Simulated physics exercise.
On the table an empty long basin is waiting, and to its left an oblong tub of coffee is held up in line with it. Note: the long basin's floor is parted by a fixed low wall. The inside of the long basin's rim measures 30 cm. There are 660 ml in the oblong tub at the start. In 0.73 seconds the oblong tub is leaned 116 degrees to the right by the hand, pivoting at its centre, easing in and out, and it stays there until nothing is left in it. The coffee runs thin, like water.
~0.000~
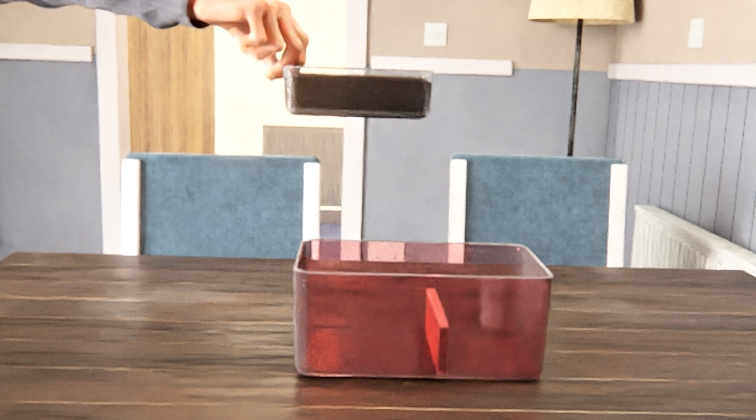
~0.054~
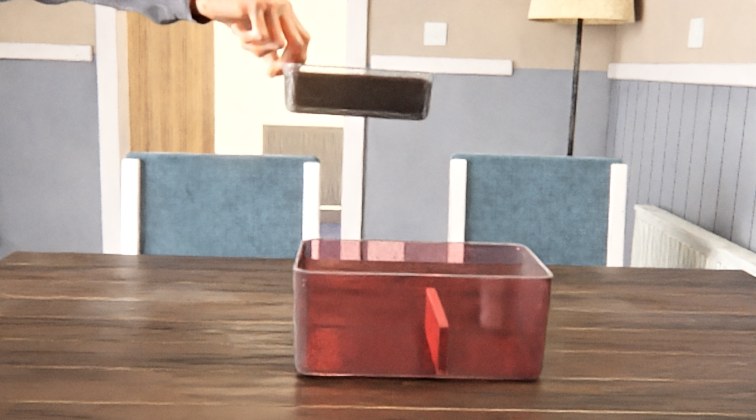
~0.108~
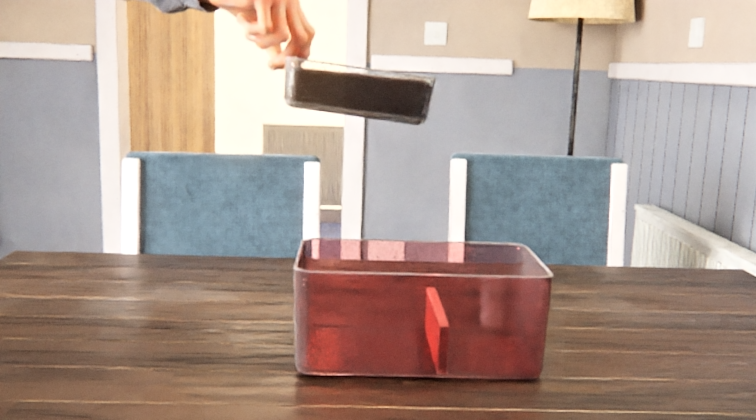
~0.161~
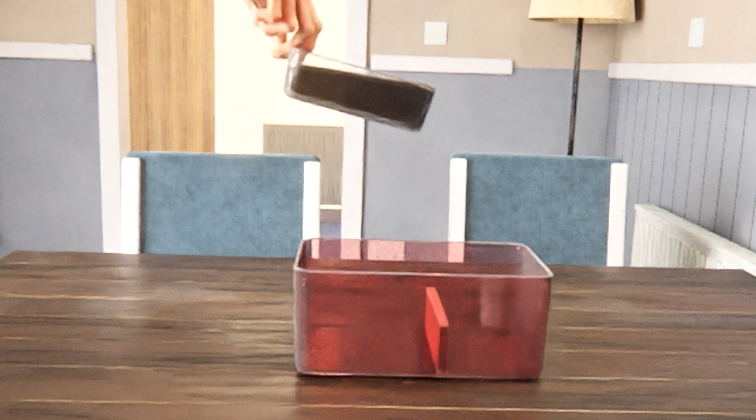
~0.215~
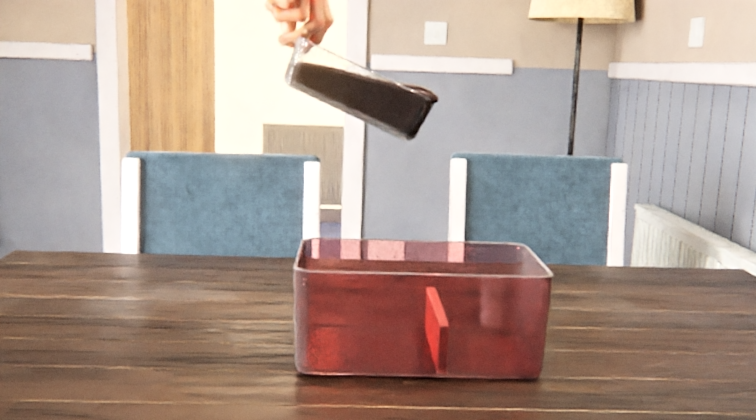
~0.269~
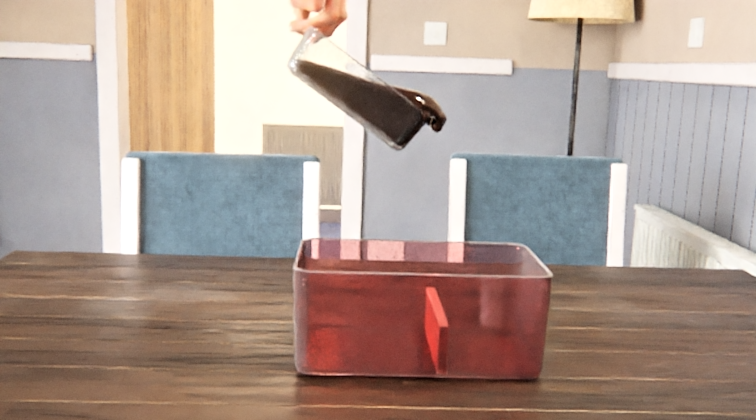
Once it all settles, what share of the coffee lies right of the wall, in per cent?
73 %.
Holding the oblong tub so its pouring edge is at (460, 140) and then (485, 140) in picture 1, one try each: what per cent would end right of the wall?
I'd expect close to 85 per cent and then close to 85 per cent.
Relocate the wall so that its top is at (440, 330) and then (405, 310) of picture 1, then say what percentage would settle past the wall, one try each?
Try 1: 55 %; try 2: 80 %.
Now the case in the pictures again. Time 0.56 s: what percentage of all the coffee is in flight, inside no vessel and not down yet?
Close to 44 in a hundred.
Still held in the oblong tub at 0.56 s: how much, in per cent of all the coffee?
Close to 3 in a hundred.
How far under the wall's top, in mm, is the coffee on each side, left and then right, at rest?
The left comes to roughly 56 mm and the right to roughly 34 mm.
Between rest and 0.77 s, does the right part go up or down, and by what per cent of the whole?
A gain, roughly 3.
After 0.56 s the tilt is 101° and 3 per cent is still to pour, 1 is left of the wall and 52 right of it.
After 0.77 s the tilt is 116° and 0 per cent is still to pour, 12 is left of the wall and 71 right of it.
After 0.99 s the tilt is 116° and 0 per cent is still to pour, 18 is left of the wall and 74 right of it.
After 1.23 s the tilt is 116° and 0 per cent is still to pour, 19 is left of the wall and 73 right of it.
In the end 19 per cent lies left of the wall, 73 right of it and 8 outside.
